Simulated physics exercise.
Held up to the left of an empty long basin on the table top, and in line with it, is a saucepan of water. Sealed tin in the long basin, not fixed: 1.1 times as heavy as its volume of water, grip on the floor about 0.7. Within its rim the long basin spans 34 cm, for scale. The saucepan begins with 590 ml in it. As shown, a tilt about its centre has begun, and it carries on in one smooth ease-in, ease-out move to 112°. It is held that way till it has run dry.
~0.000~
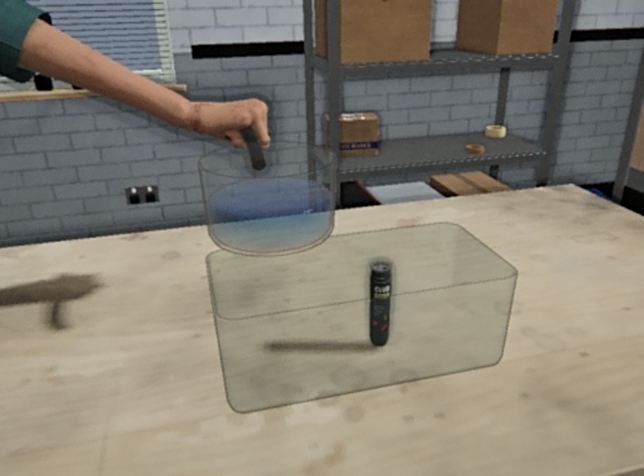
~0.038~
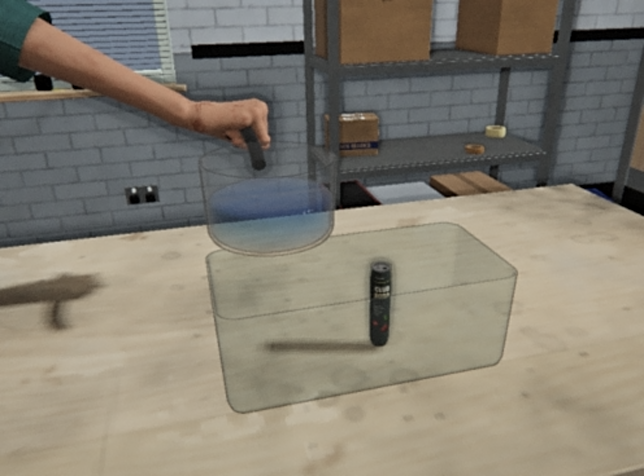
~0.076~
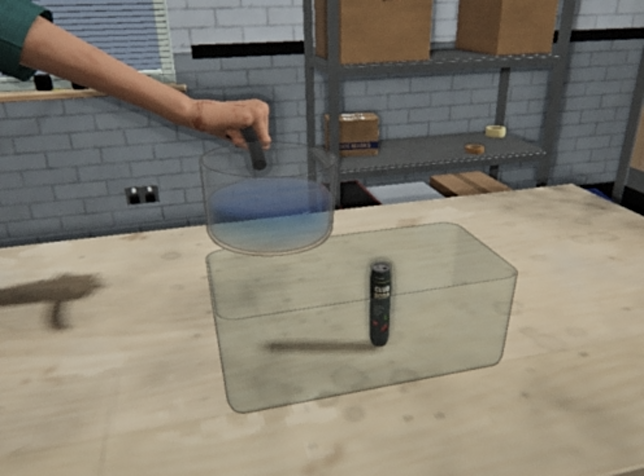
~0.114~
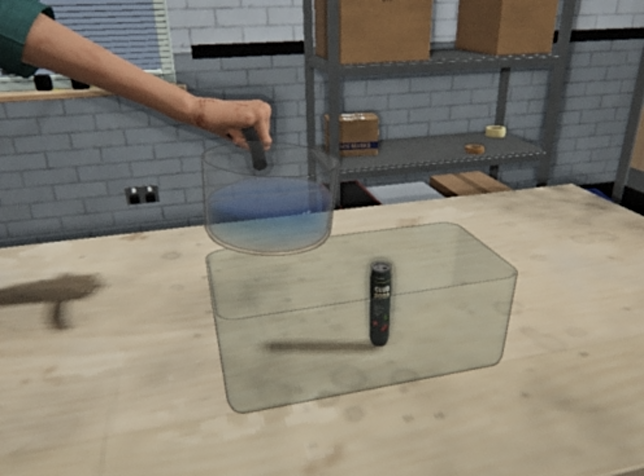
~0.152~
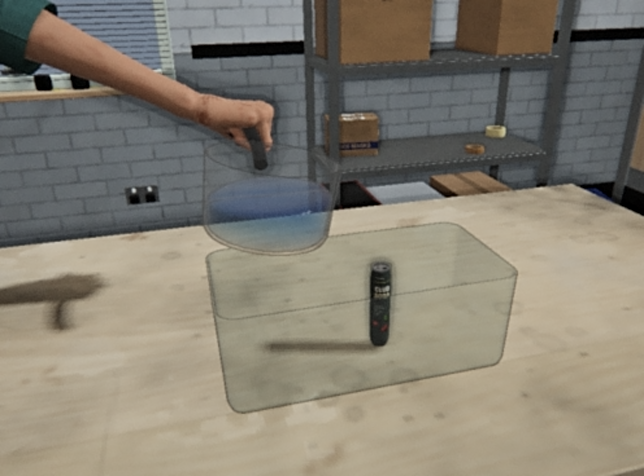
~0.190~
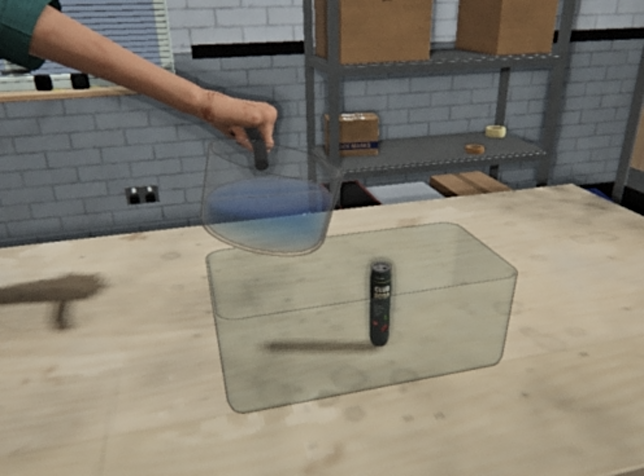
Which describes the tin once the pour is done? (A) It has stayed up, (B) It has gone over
It has gone over (B).
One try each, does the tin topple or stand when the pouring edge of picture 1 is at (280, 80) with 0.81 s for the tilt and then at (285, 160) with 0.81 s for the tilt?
First it stays on its base; then it stays on its base.
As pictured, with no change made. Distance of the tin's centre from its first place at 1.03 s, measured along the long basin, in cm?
Around 5 centimetres.
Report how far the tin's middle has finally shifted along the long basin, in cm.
The tin's middle ends up about 7.5 cm along the basin.
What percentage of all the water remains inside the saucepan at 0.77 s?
About 12 % is still there.
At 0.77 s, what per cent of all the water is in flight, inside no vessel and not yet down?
6 per cent, roughly.
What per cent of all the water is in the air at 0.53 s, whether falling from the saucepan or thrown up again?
My guess is roughly 28 %.
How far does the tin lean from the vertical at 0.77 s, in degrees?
About 5 degrees from upright.
By 0.53 s the tilt is 81° and 63 per cent is still to pour; the tin stands where it began.
By 0.77 s the tilt is 111° and 12 per cent is still to pour; the tin stands 2 cm from where it began.
By 1.03 s the tilt is 112° and 0 per cent is still to pour; the tin leans 33°.
By 1.31 s the tilt is 112° and 0 per cent is still to pour; the tin lies on its side.
At rest the tin lies on its side.
